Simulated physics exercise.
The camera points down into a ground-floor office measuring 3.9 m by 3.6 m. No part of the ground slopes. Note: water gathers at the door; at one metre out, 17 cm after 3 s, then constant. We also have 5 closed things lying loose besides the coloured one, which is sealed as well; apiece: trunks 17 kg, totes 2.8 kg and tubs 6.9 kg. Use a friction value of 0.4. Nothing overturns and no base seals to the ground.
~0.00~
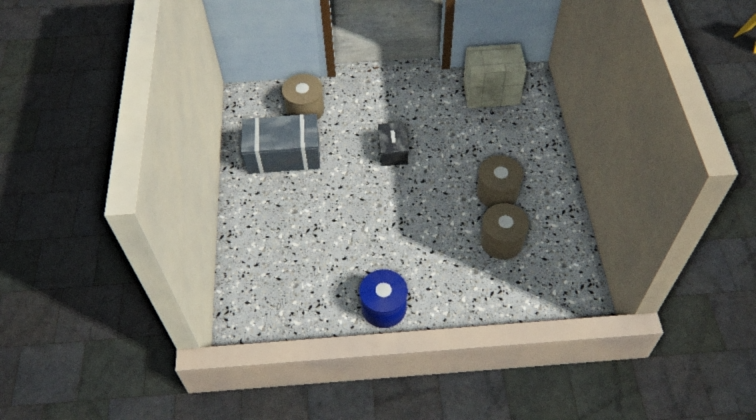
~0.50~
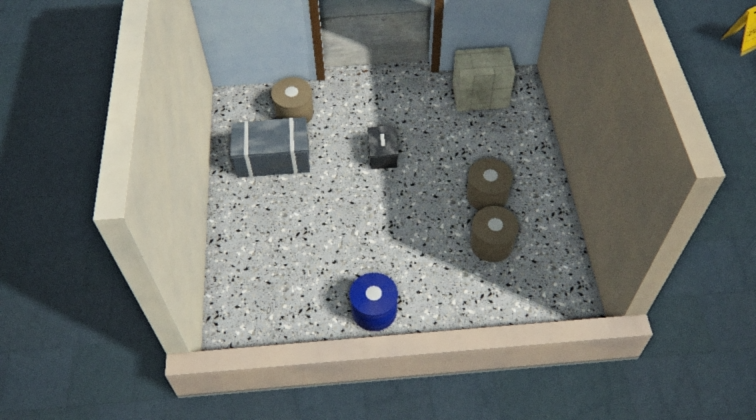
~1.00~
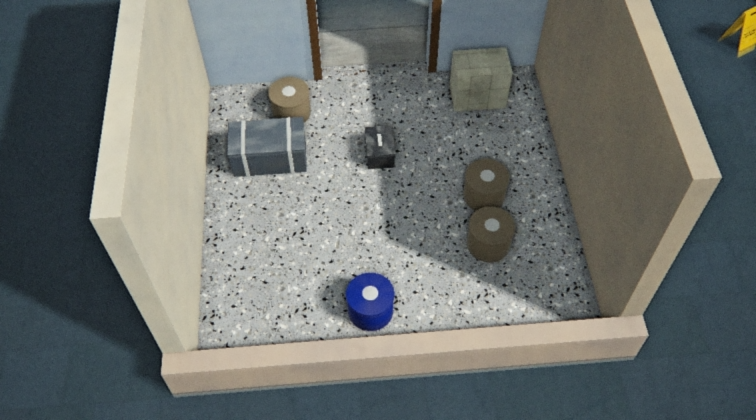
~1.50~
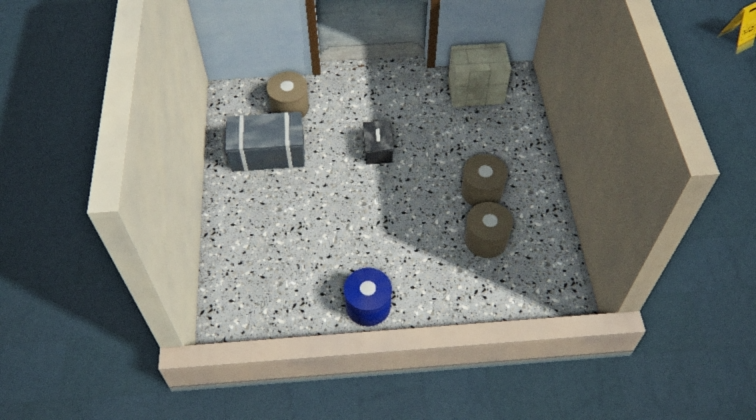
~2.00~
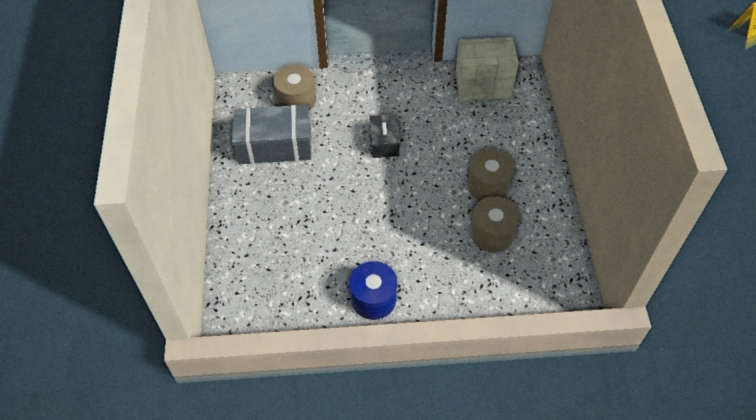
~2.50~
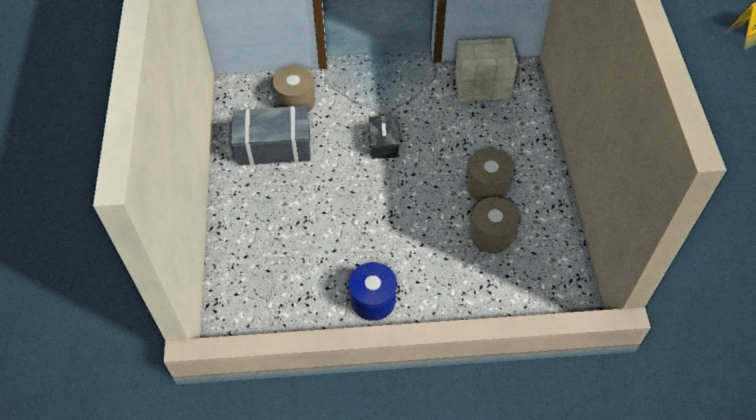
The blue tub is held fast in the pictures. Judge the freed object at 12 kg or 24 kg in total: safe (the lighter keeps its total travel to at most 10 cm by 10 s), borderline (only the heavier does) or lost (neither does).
The heavier one is needed and sufficient.
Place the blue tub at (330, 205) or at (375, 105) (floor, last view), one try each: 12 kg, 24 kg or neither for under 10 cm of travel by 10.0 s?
Result, try 1: Heavy passes, light fails; try 2: Both fail.
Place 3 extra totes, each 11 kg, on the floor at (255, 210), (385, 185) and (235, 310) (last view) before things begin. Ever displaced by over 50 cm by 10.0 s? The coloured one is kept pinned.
Order as asked: Stays within / stays within / goes beyond.
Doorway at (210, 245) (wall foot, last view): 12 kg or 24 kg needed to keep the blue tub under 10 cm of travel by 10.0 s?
The answer is that only the greater mass suffices.
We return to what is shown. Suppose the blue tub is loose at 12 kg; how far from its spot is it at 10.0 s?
Displacement near 100 cm.
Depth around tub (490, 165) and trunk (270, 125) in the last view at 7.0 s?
10 and 2 cm.
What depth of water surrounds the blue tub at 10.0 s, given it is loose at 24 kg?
About 11 cm.
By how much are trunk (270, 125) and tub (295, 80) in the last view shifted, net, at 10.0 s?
In that order: 40 cm, 5 cm.
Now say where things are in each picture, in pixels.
The first frame shows the blue tub at (384, 290) rests on the ground; 0.0 m2 under water; 0 of 6 have shifted.
The second frame shows the blue tub at (374, 294) rests on the ground; 0.0 m2 under water; 0 of 6 have shifted.
The third frame shows the blue tub at (370, 293) rests on the ground; water covers 0.0 m2; 0 of 6 have shifted.
The fourth frame shows the blue tub at (368, 289), on the bottom; 0.0 m2 under water; 0 of 6 have shifted.
The fifth frame shows the blue tub at (373, 282), on the bottom; 0.0 m2 under water; 0 of 6 have shifted.
The sixth frame shows the blue tub at (373, 283) rests on the ground; water covers 0.6 m2; 0 of 6 have shifted.
After 3.5 s the blue tub would be 0 cm from its start with 12 kg and 0 cm from its start with 24 kg; 0 cm of water round it then.
After 4.5 s the blue tub would be 0 cm from its start with 12 kg and 0 cm from its start with 24 kg; 0 cm of water round it then.
After 7.0 s the blue tub would be 16 cm from its start with 12 kg and 0 cm from its start with 24 kg; 7 cm of water round it then.
After 10.0 s the blue tub would be 97 cm from its start with 12 kg and 0 cm from its start with 24 kg; 11 cm of water round it then.
